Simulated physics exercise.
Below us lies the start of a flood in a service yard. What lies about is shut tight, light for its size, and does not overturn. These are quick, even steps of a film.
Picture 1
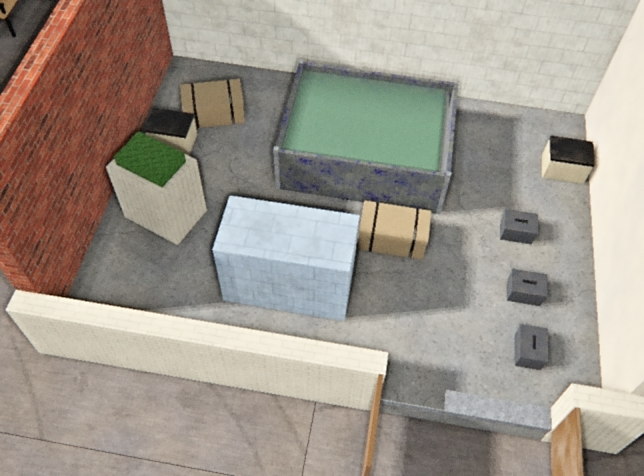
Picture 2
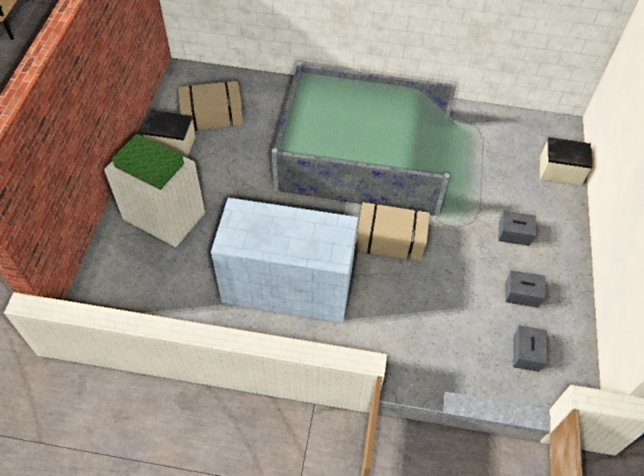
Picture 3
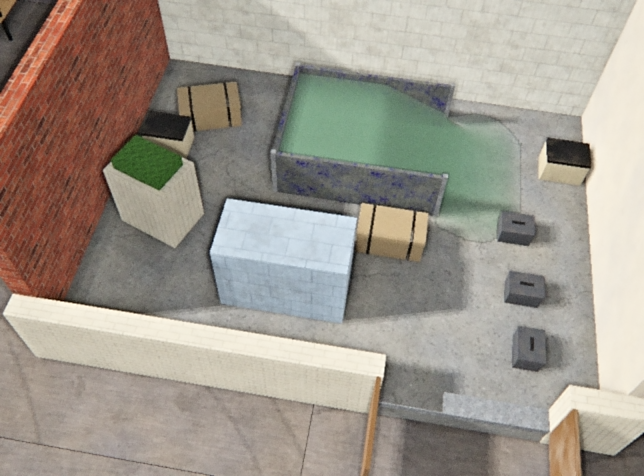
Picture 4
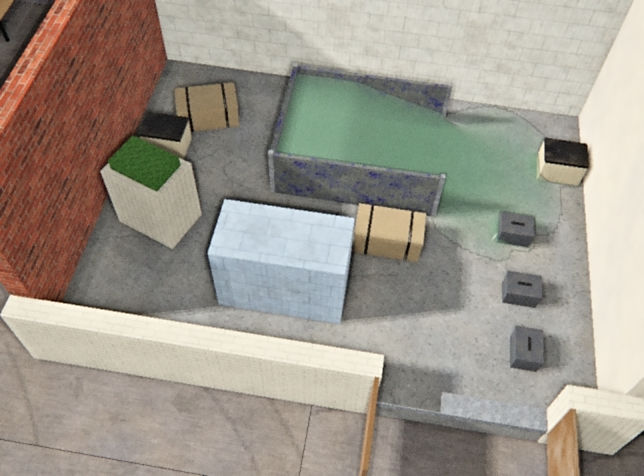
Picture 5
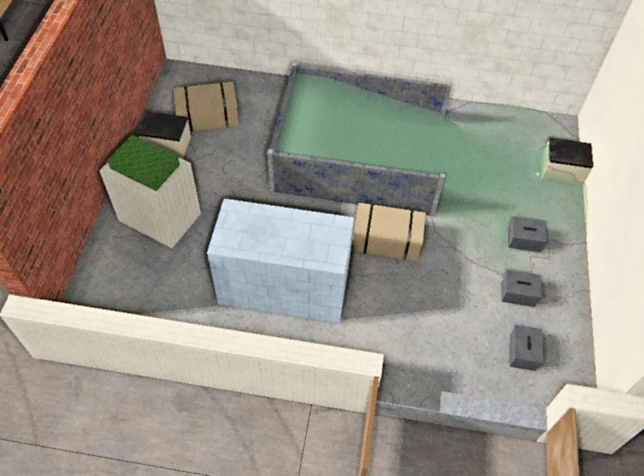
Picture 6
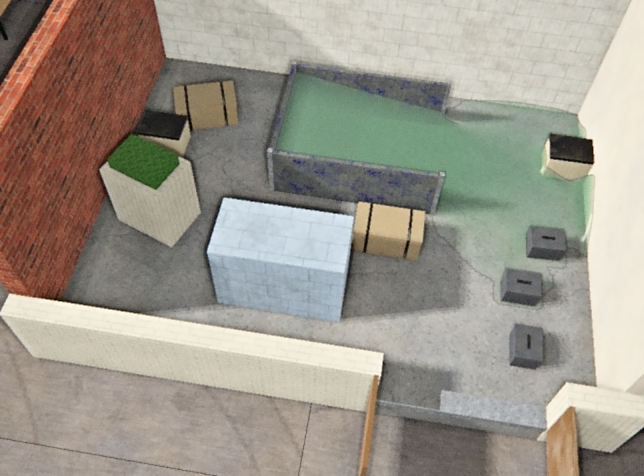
To begin with, a walled tank of green water stands full in a yard among boxes and blocks. Its right side opens and the water spreads across the floor to the right-hand wall, reaching a dark-topped chest and the nearest small grey box, which slides a little right and toward the viewer.
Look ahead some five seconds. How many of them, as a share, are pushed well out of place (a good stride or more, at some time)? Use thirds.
That comes to between one and two thirds.
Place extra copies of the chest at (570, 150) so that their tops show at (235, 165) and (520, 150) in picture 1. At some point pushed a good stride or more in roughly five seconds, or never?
As listed: No, yes.
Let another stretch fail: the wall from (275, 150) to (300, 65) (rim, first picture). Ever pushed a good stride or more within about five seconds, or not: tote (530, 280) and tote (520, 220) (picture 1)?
One after the other: Under that, short of that.
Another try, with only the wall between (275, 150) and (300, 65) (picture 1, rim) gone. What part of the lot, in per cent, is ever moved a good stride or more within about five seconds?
I make it 60 per cent.
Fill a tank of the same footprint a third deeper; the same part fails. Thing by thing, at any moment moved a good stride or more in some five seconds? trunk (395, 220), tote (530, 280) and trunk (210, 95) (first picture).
As listed: Under that, swept aside, short of that.
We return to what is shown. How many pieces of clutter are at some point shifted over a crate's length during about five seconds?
I count 3.
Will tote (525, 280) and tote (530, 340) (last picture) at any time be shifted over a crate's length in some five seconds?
One after the other: Pushed that far, shifted that much.
A moment on, 1 of 7 are well off their spots; 2 afloat.
Next, 2 of 7 are well off their spots; 1 afloat.
Later, 3 of 7 are well off their spots; 1 afloat.
In the end, 3 of 7 are well off their spots, and 3 have been at some point; 2 afloat.
